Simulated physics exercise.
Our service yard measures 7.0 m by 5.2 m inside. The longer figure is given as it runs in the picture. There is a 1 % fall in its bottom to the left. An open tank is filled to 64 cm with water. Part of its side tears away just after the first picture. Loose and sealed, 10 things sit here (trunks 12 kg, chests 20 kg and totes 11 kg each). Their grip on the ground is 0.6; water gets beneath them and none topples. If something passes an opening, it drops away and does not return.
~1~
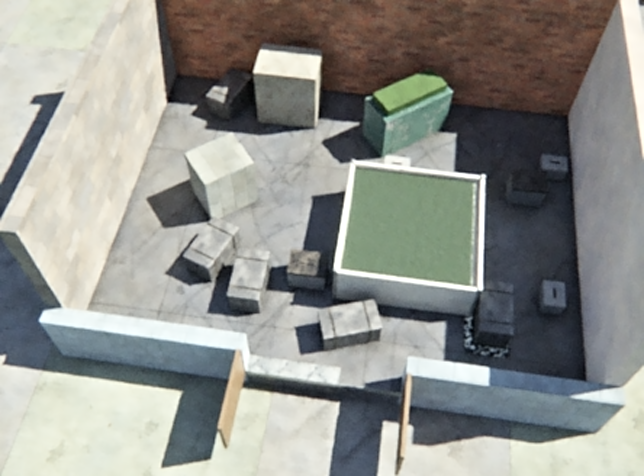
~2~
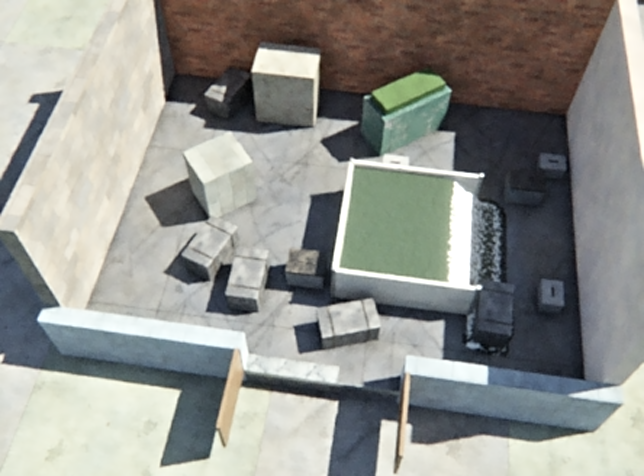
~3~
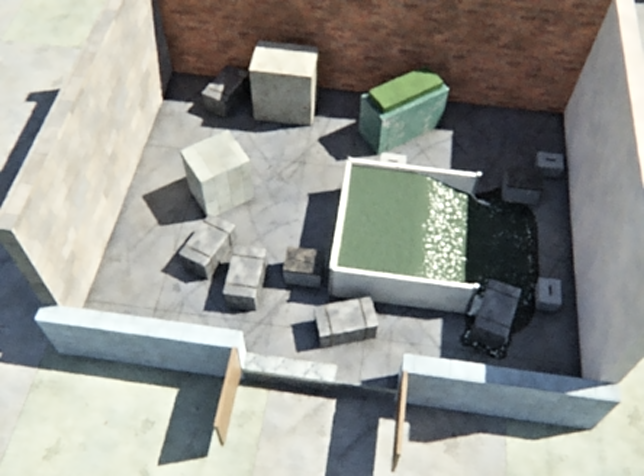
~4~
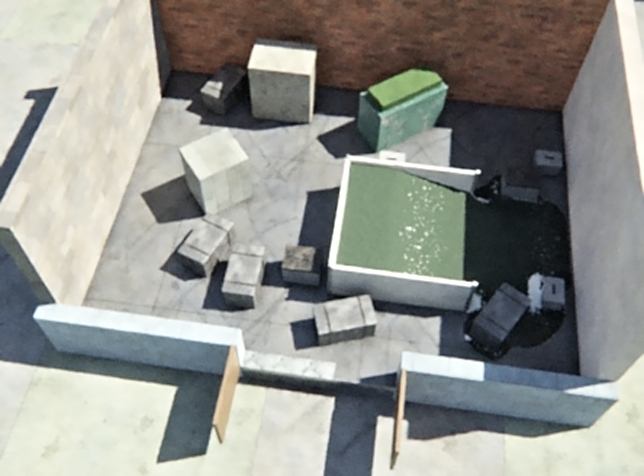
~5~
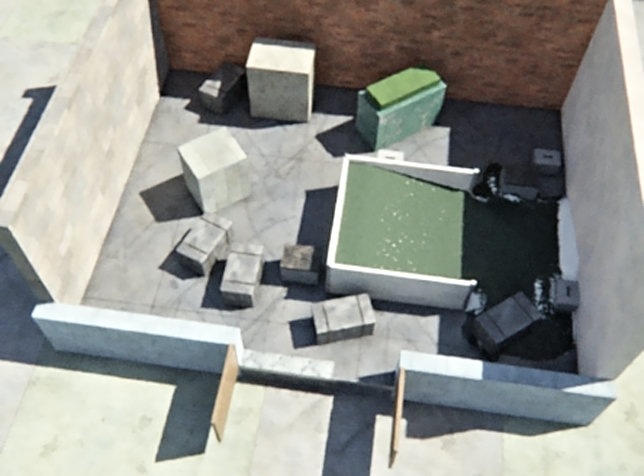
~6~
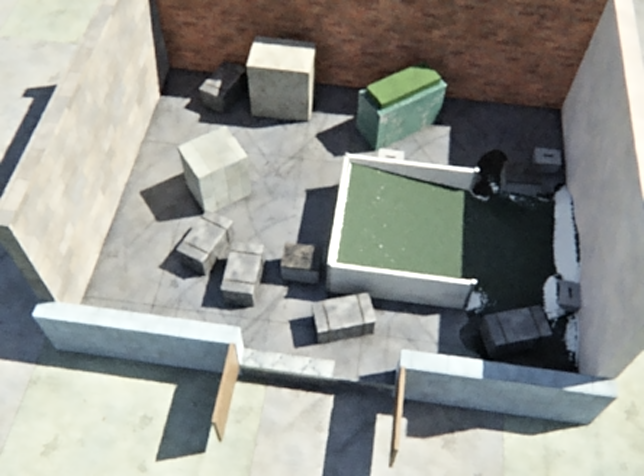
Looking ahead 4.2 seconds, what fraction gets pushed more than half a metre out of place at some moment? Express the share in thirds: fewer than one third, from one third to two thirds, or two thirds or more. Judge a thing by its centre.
The tally will land in the highest bracket.
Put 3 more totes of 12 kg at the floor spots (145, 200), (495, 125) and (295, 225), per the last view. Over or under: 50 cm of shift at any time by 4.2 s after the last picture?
In that order: Short of it, over, under.
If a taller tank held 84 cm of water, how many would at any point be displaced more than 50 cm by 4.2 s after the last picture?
It would come to 8 of them.
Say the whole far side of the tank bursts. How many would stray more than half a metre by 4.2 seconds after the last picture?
The answer would then be 6.
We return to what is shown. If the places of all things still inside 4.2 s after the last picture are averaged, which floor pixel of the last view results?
Close to pixel (290, 219).
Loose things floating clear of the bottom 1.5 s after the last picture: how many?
Total: 1.
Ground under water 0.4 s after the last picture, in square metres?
Roughly 9.5 m2.
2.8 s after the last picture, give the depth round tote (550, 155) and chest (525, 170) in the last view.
Some 30 cm at the first, some 15 cm at the second.
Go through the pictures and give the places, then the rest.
A trunk at (497, 307) rests on the ground; a tote at (555, 293) rests on the ground; water covers 3.6 m2; 0 of 10 have shifted, in the first picture.
A trunk at (496, 307), on the bottom; a tote at (553, 292), on the bottom; water covers 4.6 m2; 0 of 10 have shifted, in the second picture.
A trunk at (498, 307), on the bottom, 9 cm from its start; a tote at (550, 291), on the bottom; water covers 5.8 m2; 1 of 10 have shifted, in the third picture.
A trunk at (503, 311), on the bottom, 20 cm from its start; a tote at (554, 289) rests on the ground, 7 cm from its start; 7.1 m2 under water; 2 of 10 have shifted, in the fourth picture.
A trunk at (509, 317) rests on the ground, 34 cm from its start; a tote at (568, 292), on the bottom, 29 cm from its start; water covers 7.8 m2; 2 of 10 have shifted, in the fifth picture.
A trunk at (518, 325), on the bottom, 50 cm from its start; a tote at (570, 293) rests on the ground, 31 cm from its start; water covers 8.3 m2; 2 of 10 have shifted, in the sixth picture.
Then, 0.4 s after the last picture 1 of 10 are over 50 cm from their spots; 1 afloat.
Then, 1.5 s after the last picture 4 of 10 are over 50 cm from their spots; 1 afloat.
Then, 2.8 s after the last picture 5 of 10 are over 50 cm from their spots; 5 afloat.
Then, 4.2 s after the last picture 8 of 10 are over 50 cm from their spots, and 8 have been at some point; 6 afloat.
